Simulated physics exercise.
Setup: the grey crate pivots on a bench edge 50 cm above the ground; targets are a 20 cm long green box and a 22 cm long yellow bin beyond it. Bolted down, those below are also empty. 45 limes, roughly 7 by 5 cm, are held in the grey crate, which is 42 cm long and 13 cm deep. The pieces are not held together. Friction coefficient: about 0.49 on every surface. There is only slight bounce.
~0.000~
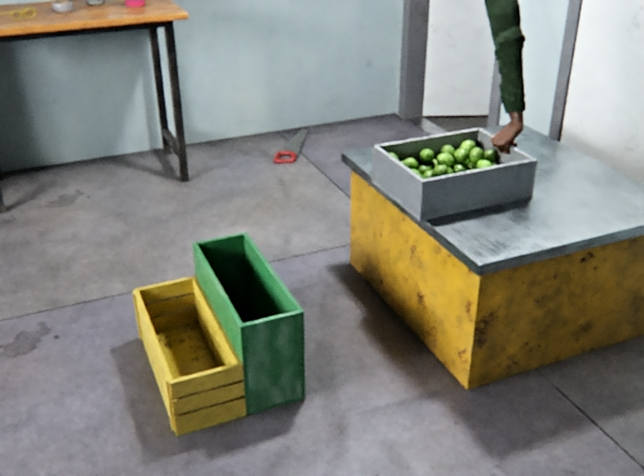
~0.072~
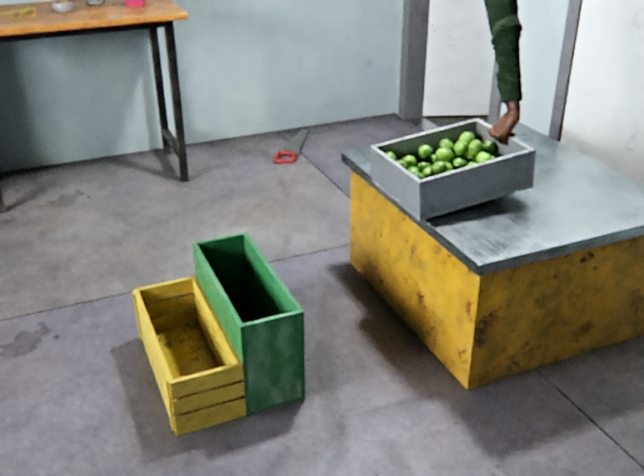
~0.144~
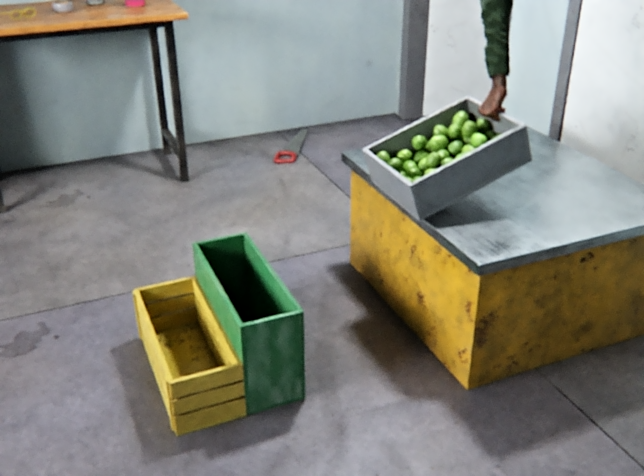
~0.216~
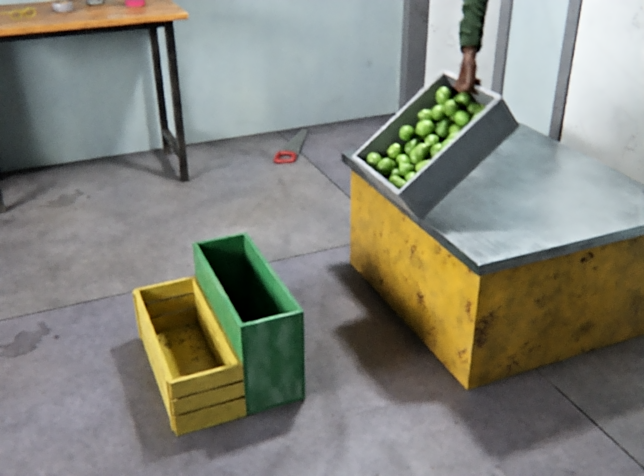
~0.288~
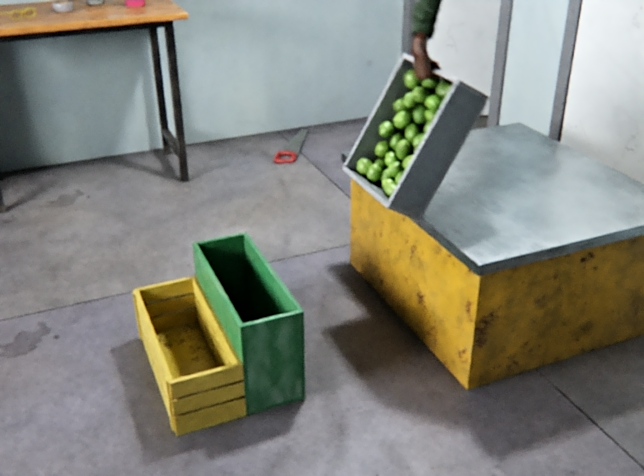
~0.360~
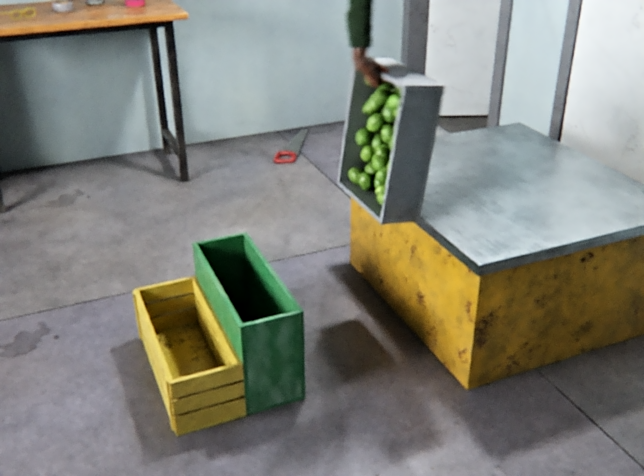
A hand gripped a grey crate of round green fruit on a yellow bench and tilted it steeply over the left edge, above the floor near an empty green box and a yellow one.
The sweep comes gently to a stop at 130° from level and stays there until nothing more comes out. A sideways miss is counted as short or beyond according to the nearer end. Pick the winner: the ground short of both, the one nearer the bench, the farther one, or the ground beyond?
The bulk of it lands on the ground, shy of both, I'd say.
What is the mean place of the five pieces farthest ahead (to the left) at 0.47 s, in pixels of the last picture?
They're centred near (322, 126).
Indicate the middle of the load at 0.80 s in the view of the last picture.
Roughly at pixel (288, 333).
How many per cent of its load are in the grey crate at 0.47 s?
Still inside: Around 100 percent.
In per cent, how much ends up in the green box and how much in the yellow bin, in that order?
Shares, in order: About 20 percent and 5 percent.
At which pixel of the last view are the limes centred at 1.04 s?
(288, 341).
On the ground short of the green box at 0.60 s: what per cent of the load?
By that time, roughly 0 percent.
After 0.47 s, tilt 113°; 45 still in the grey crate.
After 0.60 s, tilt 130°; 6 still in the grey crate and 39 in the air.
After 0.80 s, tilt 130°; 8 in the green box, 2 in the yellow bin, 21 on the ground short of the green box and 14 in the air.
Outcome (at 1.04 s), 8 in the green box, 3 in the yellow bin, 28 on the ground short of the green box and 6 on the ground beyond the yellow bin.
